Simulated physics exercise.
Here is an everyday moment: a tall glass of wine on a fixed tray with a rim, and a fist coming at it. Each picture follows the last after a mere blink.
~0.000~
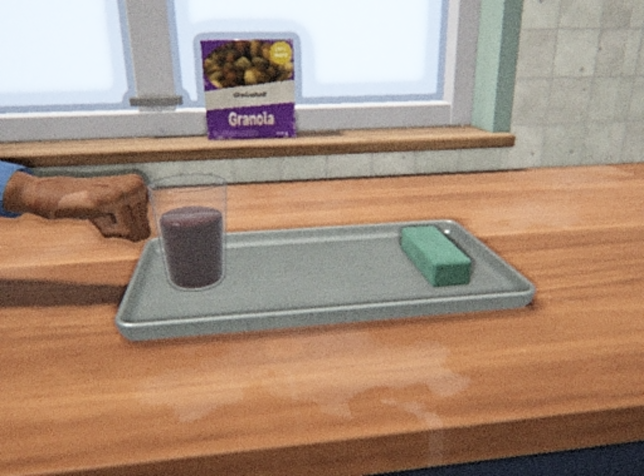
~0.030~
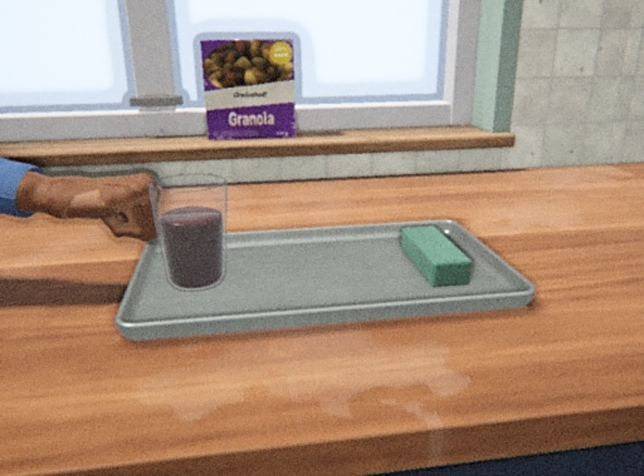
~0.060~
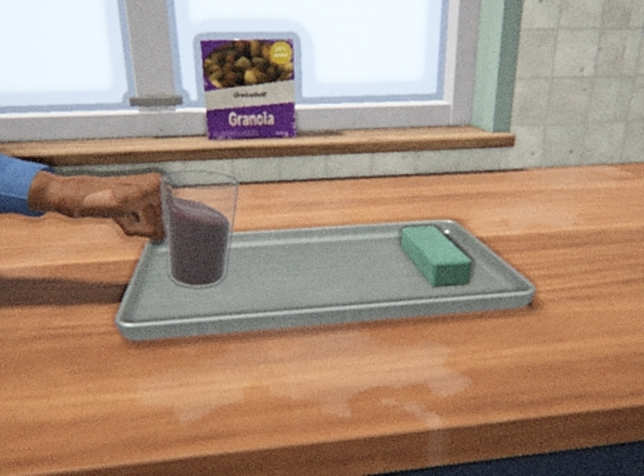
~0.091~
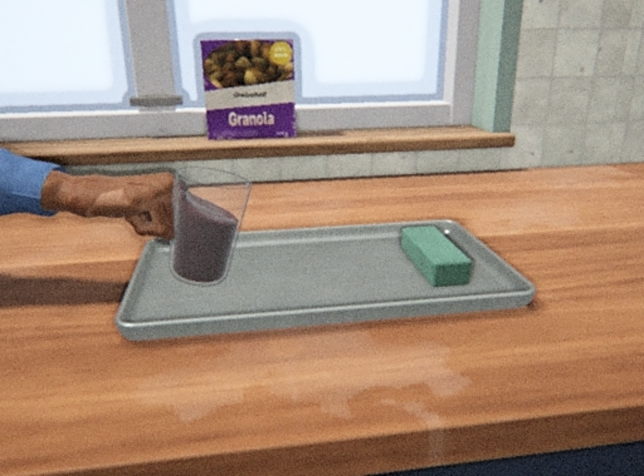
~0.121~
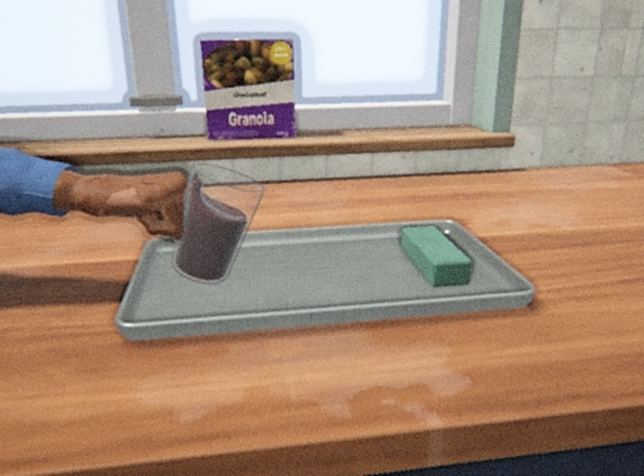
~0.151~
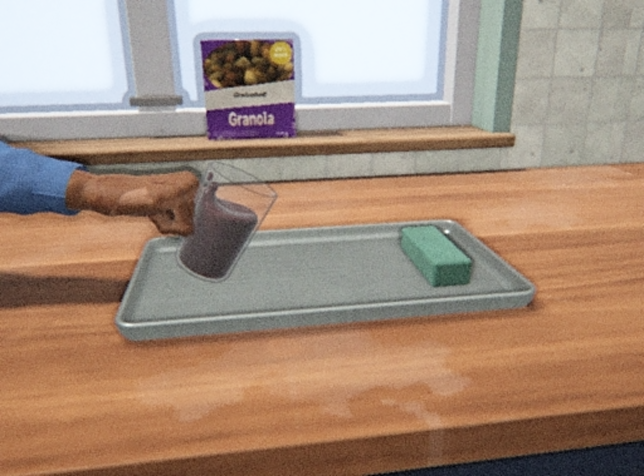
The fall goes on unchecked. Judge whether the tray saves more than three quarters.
Clearly more than three quarters is left on the tray, as far as I can tell.
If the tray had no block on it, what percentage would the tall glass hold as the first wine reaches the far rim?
45 per cent or thereabouts.
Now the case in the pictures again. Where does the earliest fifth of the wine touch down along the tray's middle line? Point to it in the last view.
Touchdown, mid-line: Approx. (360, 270).
A moment on, the tall glass lies on its side and 93 per cent is in the glass, 2 on the tray and 4 above or beyond its rim.
Next, the tall glass lies on its side and 47 per cent is in the glass, 40 on the tray and 13 above or beyond its rim.
Then the tall glass lies on its side and 25 per cent is in the glass, 48 on the tray and 27 above or beyond its rim.
Later the tall glass lies on its side and 14 per cent is in the glass, 77 on the tray and 9 above or beyond its rim.
At rest 92 per cent is held by tray and glass, 8 is off the tray.
